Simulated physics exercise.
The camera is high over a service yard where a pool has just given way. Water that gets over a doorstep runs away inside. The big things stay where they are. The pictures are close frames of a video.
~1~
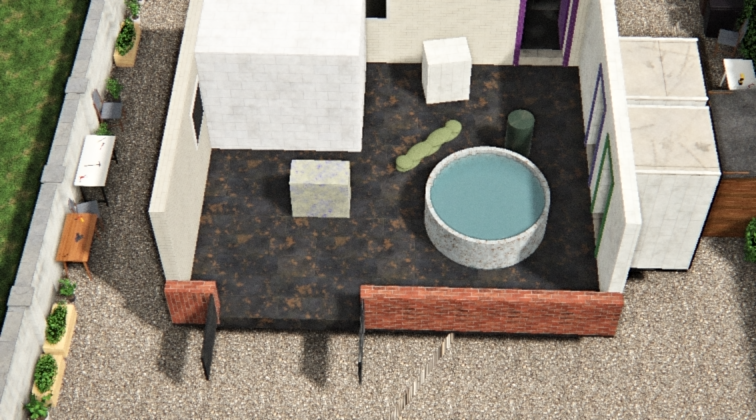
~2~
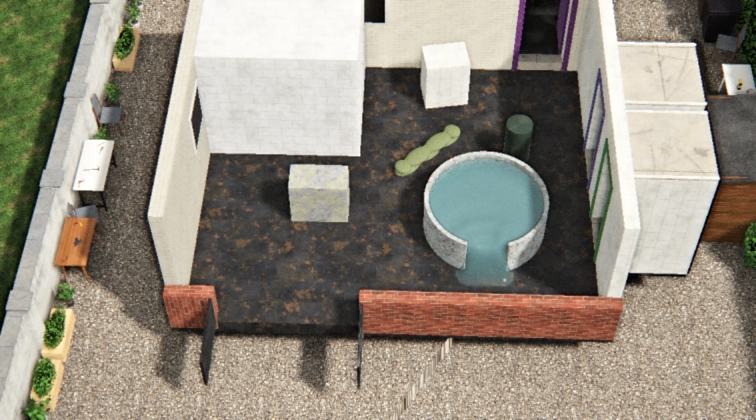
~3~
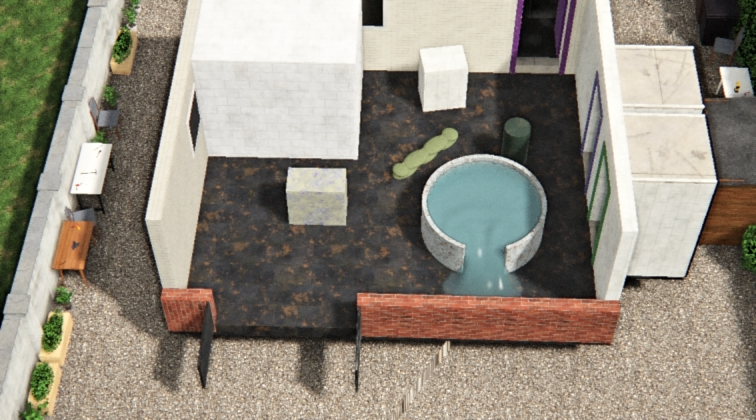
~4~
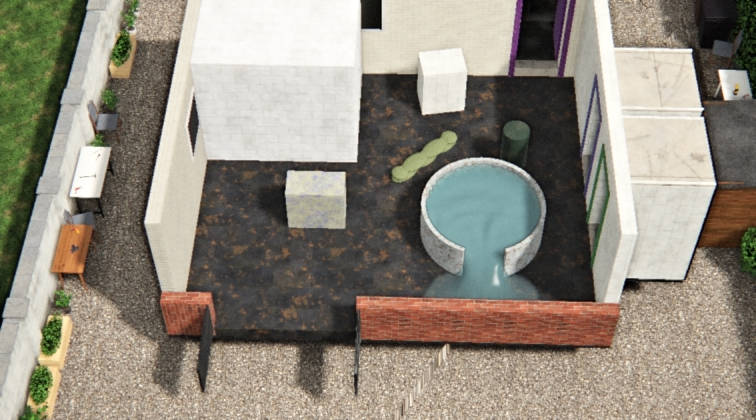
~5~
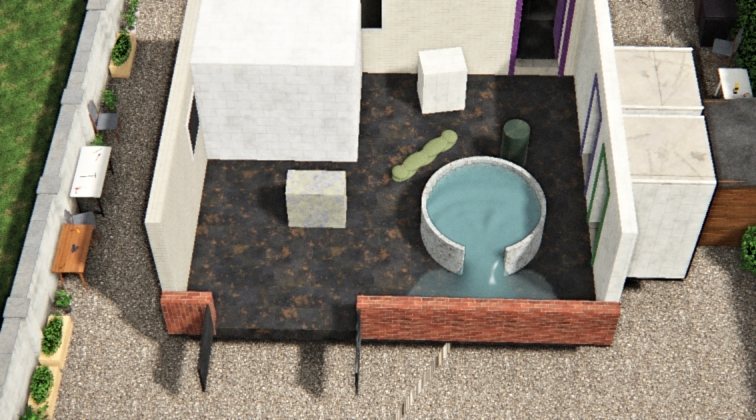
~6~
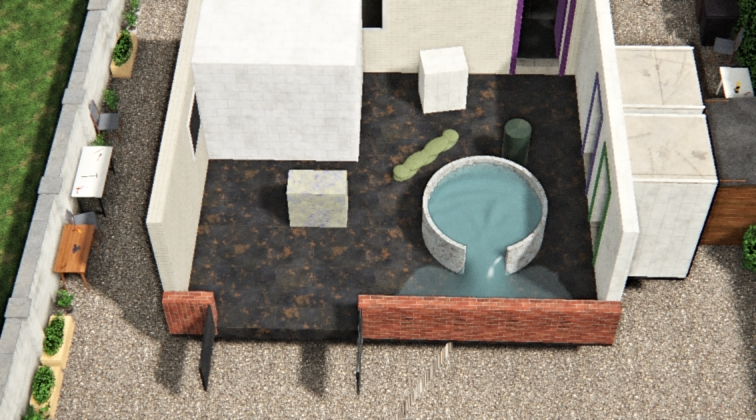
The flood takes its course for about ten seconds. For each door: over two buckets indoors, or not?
One by one: The blue door holds within the limit; the purple door holds within the limit; the green door floods.
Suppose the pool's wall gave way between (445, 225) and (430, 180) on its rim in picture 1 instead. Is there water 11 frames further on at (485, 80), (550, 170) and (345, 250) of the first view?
In turn: No water, clear, under water.
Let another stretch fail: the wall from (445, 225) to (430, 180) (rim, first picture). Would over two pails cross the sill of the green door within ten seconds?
In short: The green door lets less in.
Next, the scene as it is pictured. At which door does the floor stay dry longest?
That is the door marked purple.
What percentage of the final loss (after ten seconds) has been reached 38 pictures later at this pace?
About 50 per cent.
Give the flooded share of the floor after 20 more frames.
I make it 60 per cent.
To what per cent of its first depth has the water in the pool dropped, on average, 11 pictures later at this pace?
About 58 per cent.
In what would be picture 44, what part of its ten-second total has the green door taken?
About 85 per cent.
A moment on, water covers 15 % of the floor; the blue door not reached, the purple door not reached, the green door not reached.
Next, water covers 35 % of the floor; the blue door not reached, the purple door not reached, the green door wet at the sill, nothing in.
Then, water covers 60 % of the floor; the blue door wet at the sill, nothing in, the purple door not reached, the green door under two buckets in.
Later, water covers 80 % of the floor; the blue door wet at the sill, nothing in, the purple door wet at the sill, nothing in, the green door over two buckets in.
In the end, water covers 95 % of the floor; the blue door wet at the sill, nothing in, the purple door wet at the sill, nothing in, the green door over two buckets in.
